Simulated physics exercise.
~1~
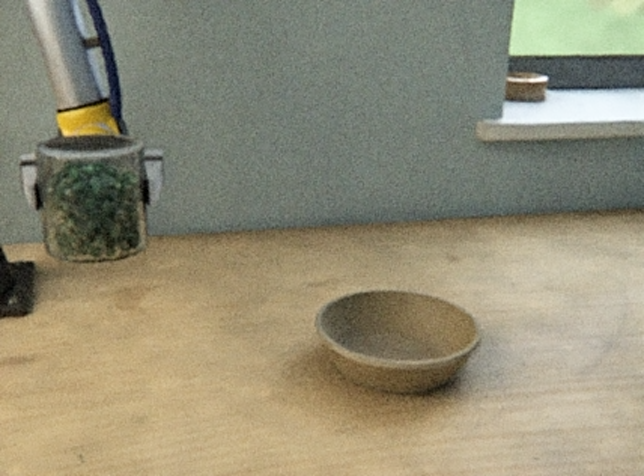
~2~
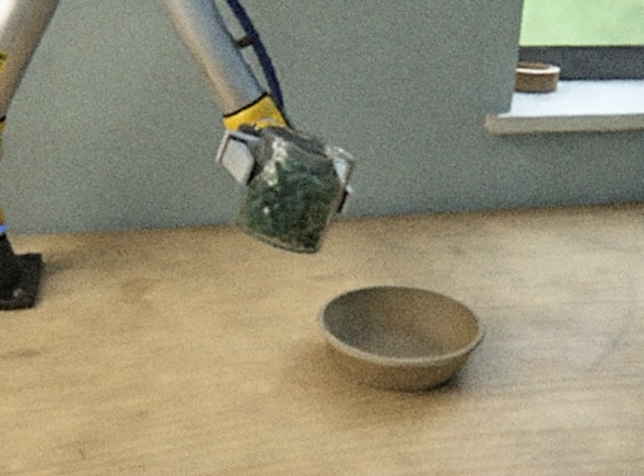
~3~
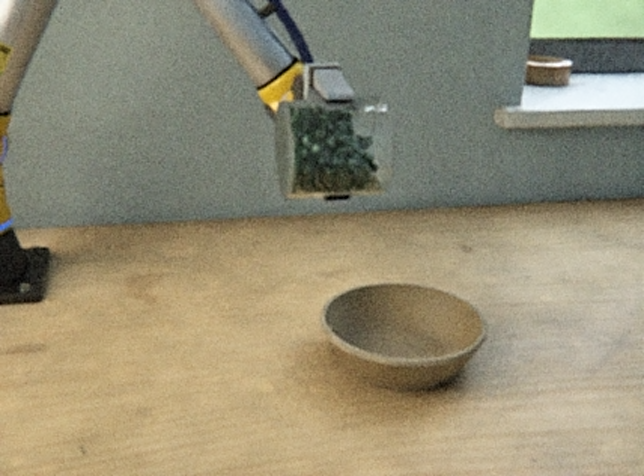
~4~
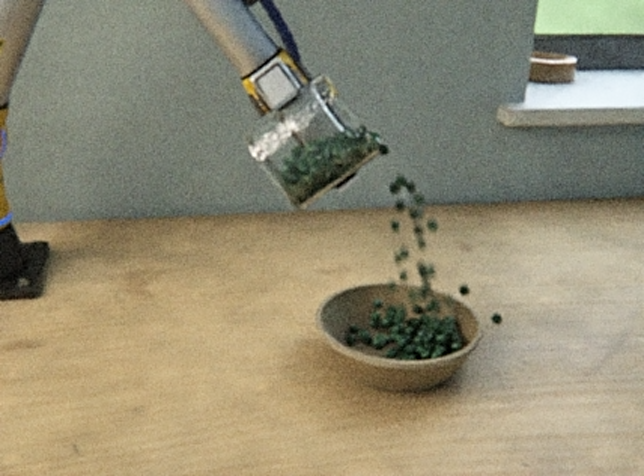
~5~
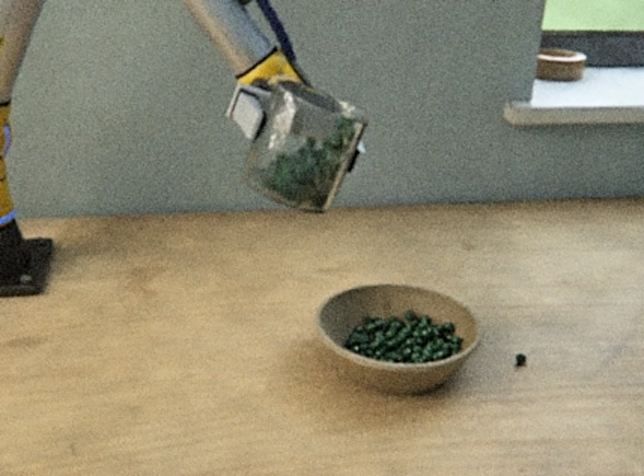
A robot arm with a yellow band holds a clear tumbler of dark green beads at the left, above a pale wooden table seen from the front and slightly above. A shallow brown bowl sits empty near the centre, with a grey wall behind and a windowsill at the upper right. The arm carries the tumbler right towards the bowl, tipping it, then lifts it onto its side. Beads stream down into the bowl while a few stray to the right. Finally the tumbler tilts partly back, still holding many beads, with the bowl partly filled and one bead lying on the table.
